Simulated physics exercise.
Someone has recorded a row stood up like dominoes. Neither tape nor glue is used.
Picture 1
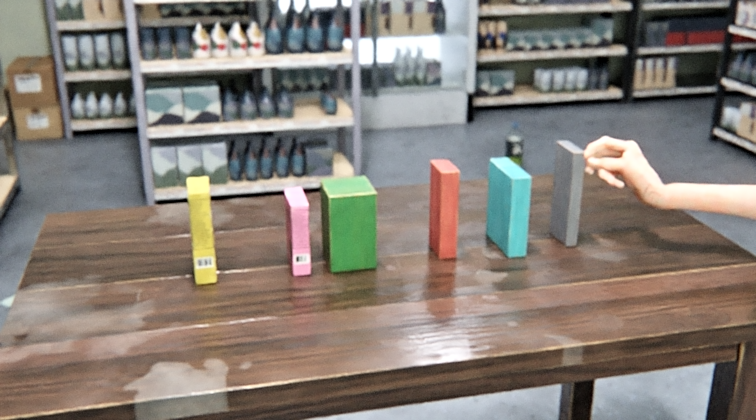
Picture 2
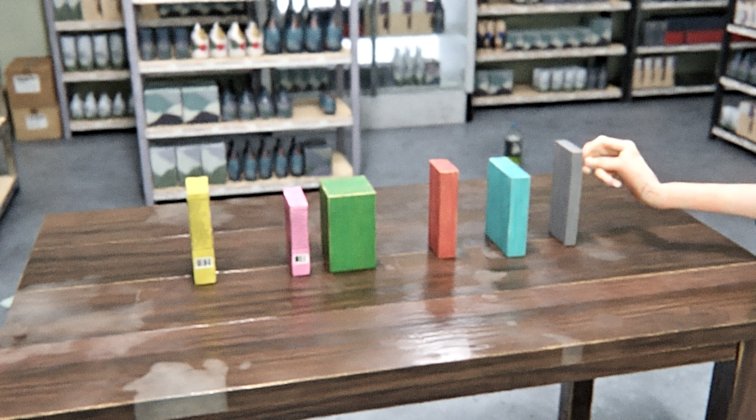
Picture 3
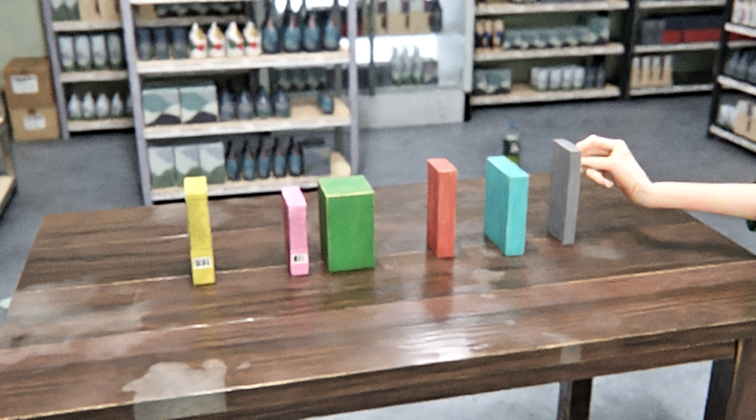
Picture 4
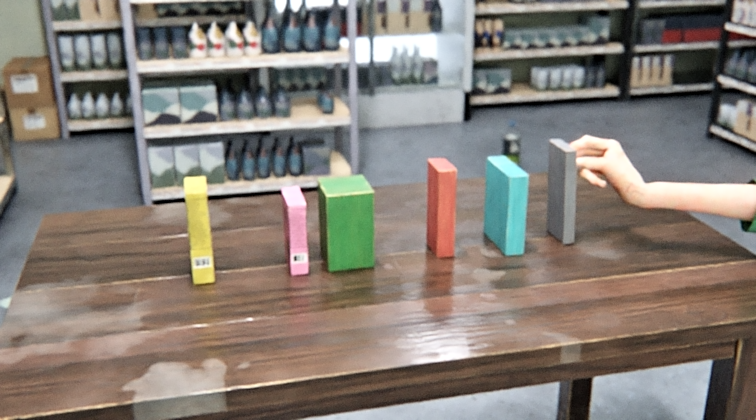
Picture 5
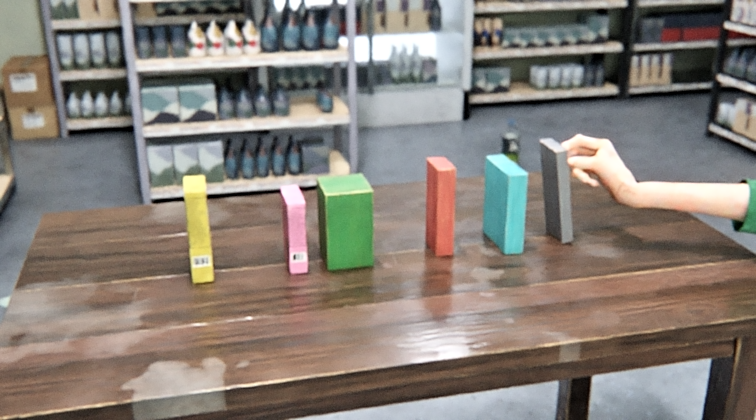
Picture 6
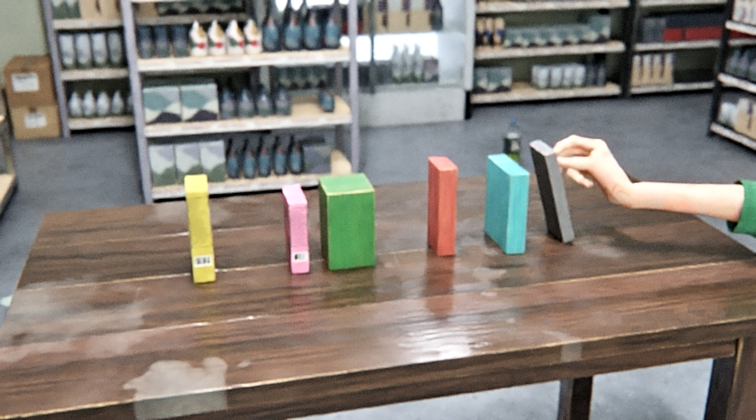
A hand tilts the grey block leftward toward the turquoise board while the other pieces stay upright.
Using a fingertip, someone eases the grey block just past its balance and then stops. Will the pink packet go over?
No, it stays balanced.
Then, 0.10 s later than the last frame, grey block 30° over.
Then, 0.50 s later than the last frame, pink packet resting near (295, 229).
When it is over, all 4 as before. End places, in pixels of the last picture, pink packet near (295, 229).
